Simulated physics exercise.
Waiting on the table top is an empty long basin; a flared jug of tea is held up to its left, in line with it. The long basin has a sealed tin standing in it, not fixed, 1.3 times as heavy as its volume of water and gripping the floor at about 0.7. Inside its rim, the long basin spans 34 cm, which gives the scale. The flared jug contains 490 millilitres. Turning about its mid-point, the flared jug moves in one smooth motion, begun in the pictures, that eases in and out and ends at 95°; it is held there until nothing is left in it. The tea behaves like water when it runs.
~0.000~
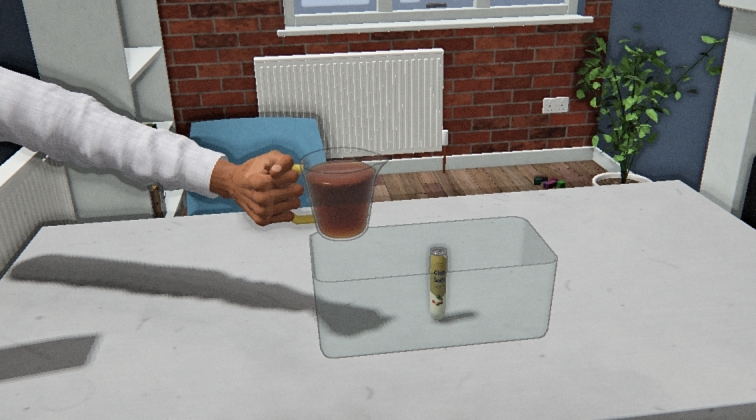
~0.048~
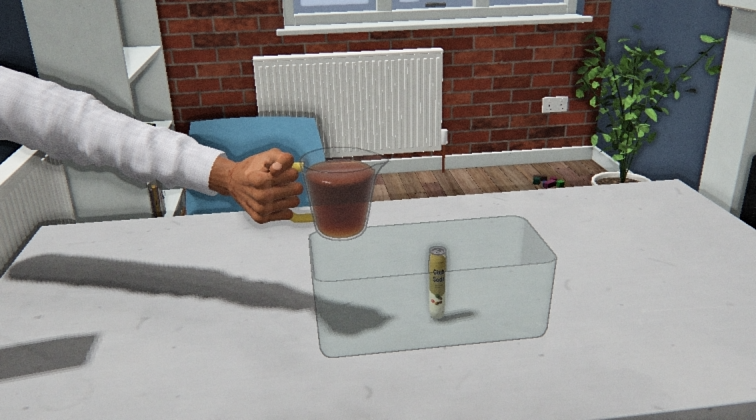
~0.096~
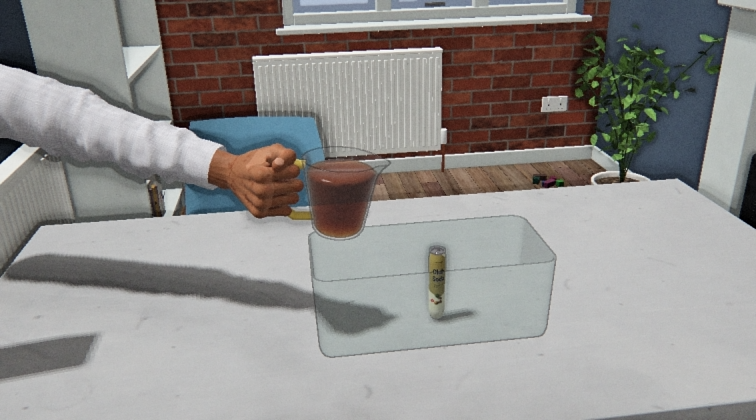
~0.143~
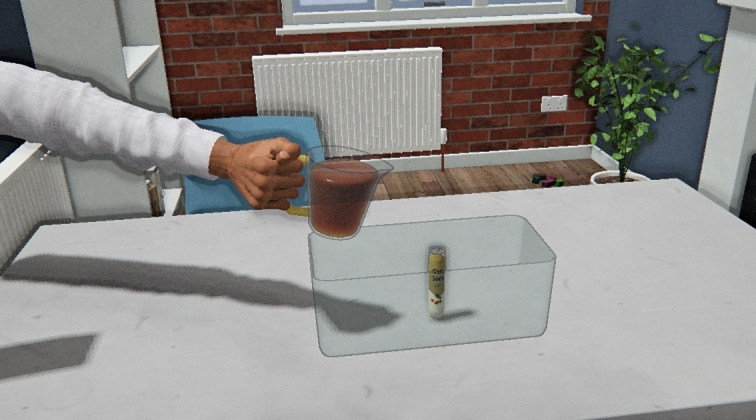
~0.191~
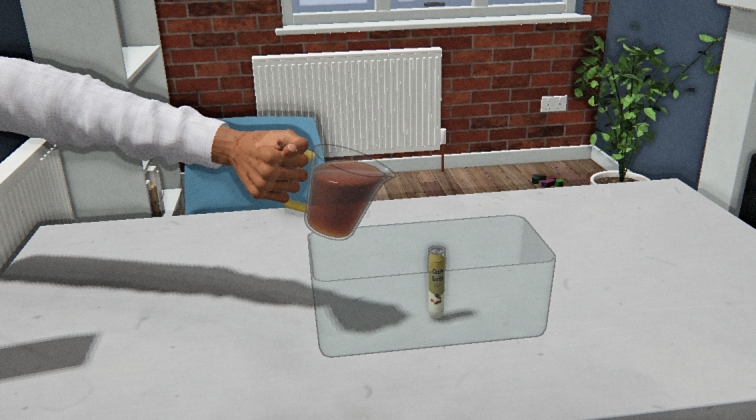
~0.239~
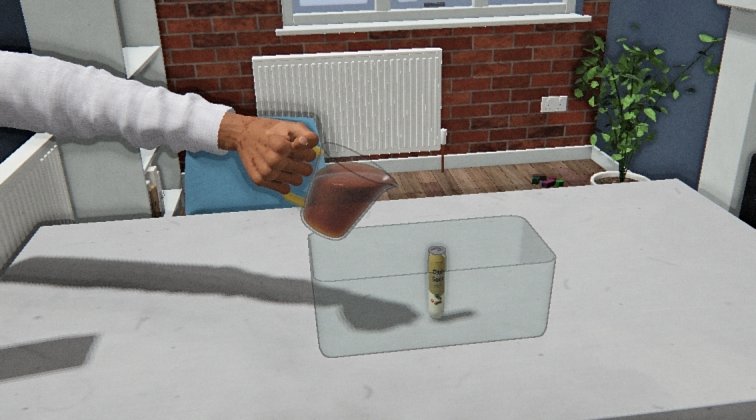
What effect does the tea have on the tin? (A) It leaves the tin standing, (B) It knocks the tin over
Answer: B.
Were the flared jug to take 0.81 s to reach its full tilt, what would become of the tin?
In that case the tin overturns.
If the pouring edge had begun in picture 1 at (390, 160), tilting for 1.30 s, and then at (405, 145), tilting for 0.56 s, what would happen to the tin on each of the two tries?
The tin overturns the first time and overturns the second time.
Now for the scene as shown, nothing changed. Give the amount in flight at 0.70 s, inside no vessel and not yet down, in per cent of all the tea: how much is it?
Close to 8 per cent.
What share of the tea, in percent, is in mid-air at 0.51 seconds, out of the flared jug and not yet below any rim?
Around 18 in a hundred.
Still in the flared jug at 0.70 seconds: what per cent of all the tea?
14 in a hundred, give or take.
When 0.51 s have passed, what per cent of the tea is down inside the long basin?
The basin holds roughly 30 in a hundred parts at that moment.
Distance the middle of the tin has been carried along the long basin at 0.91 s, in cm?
Measured centre to centre, about 8 cm.
By 0.51 s the tilt is 86° and 52 per cent is still to pour; the tin stands where it began.
By 0.70 s the tilt is 95° and 14 per cent is still to pour; the tin leans 47°.
By 0.91 s the tilt is 95° and 2 per cent is still to pour; the tin lies on its side.
By 1.13 s the tilt is 95° and 0 per cent is still to pour; the tin lies on its side.
At rest the tin lies on its side.
